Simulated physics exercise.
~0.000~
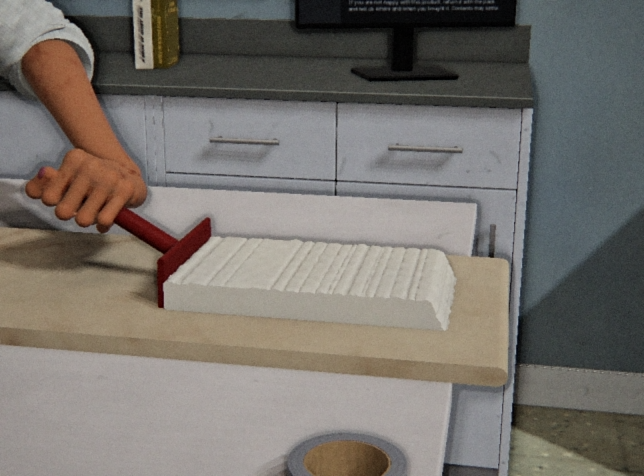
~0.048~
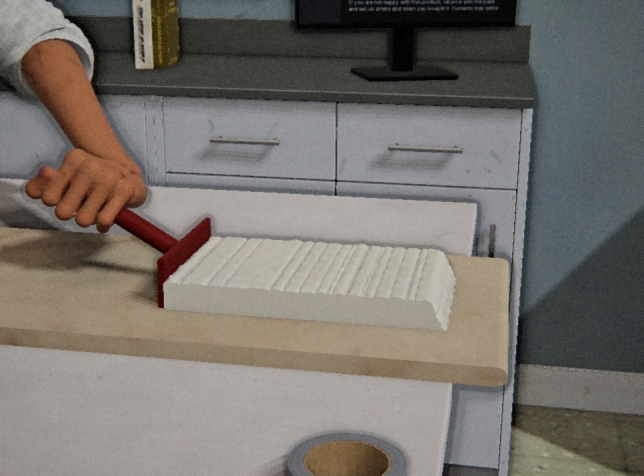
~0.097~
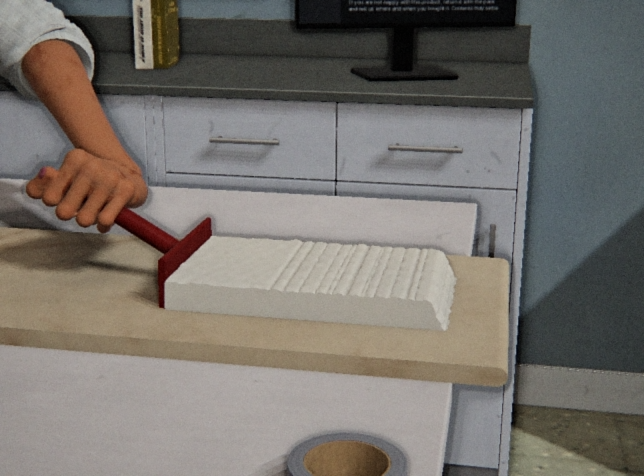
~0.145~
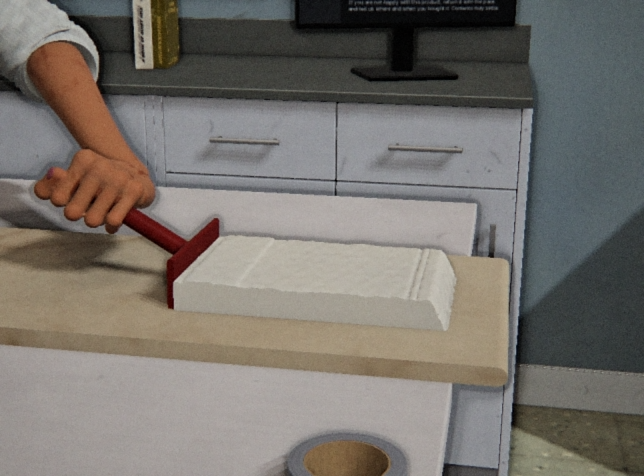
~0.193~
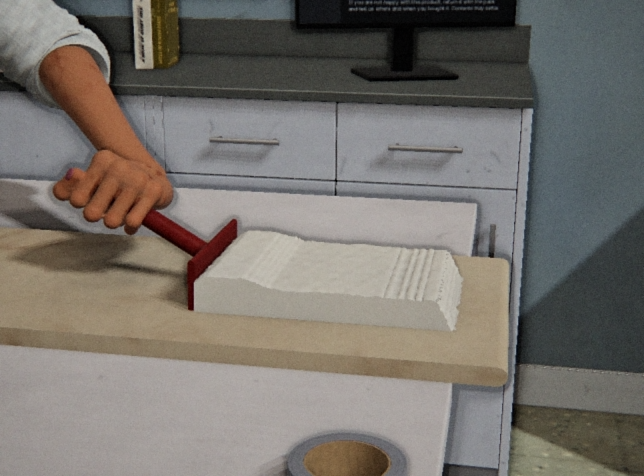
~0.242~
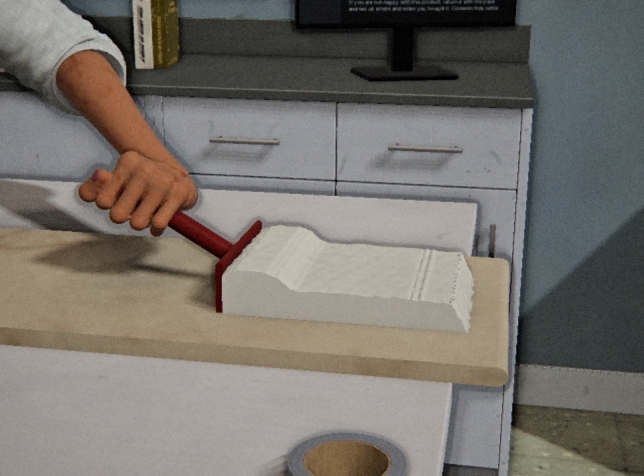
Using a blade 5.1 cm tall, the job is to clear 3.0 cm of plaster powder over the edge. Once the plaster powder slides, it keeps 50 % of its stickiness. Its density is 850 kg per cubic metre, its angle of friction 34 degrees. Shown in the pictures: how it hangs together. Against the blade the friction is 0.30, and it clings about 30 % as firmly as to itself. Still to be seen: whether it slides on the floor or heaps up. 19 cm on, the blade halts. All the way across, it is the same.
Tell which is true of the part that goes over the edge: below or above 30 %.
It comes out above.
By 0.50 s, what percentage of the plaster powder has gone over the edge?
About 12 percent.
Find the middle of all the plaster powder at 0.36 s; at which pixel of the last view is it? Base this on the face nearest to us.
Approximately at pixel (395, 310).
After 0.36 s, 0 % has gone over the edge.
After 0.50 s, 13 % has gone over the edge.
After 0.64 s, 38 % has gone over the edge.
After 0.78 s, 39 % has gone over the edge.
After 1.24 s, 39 % has gone over the edge.
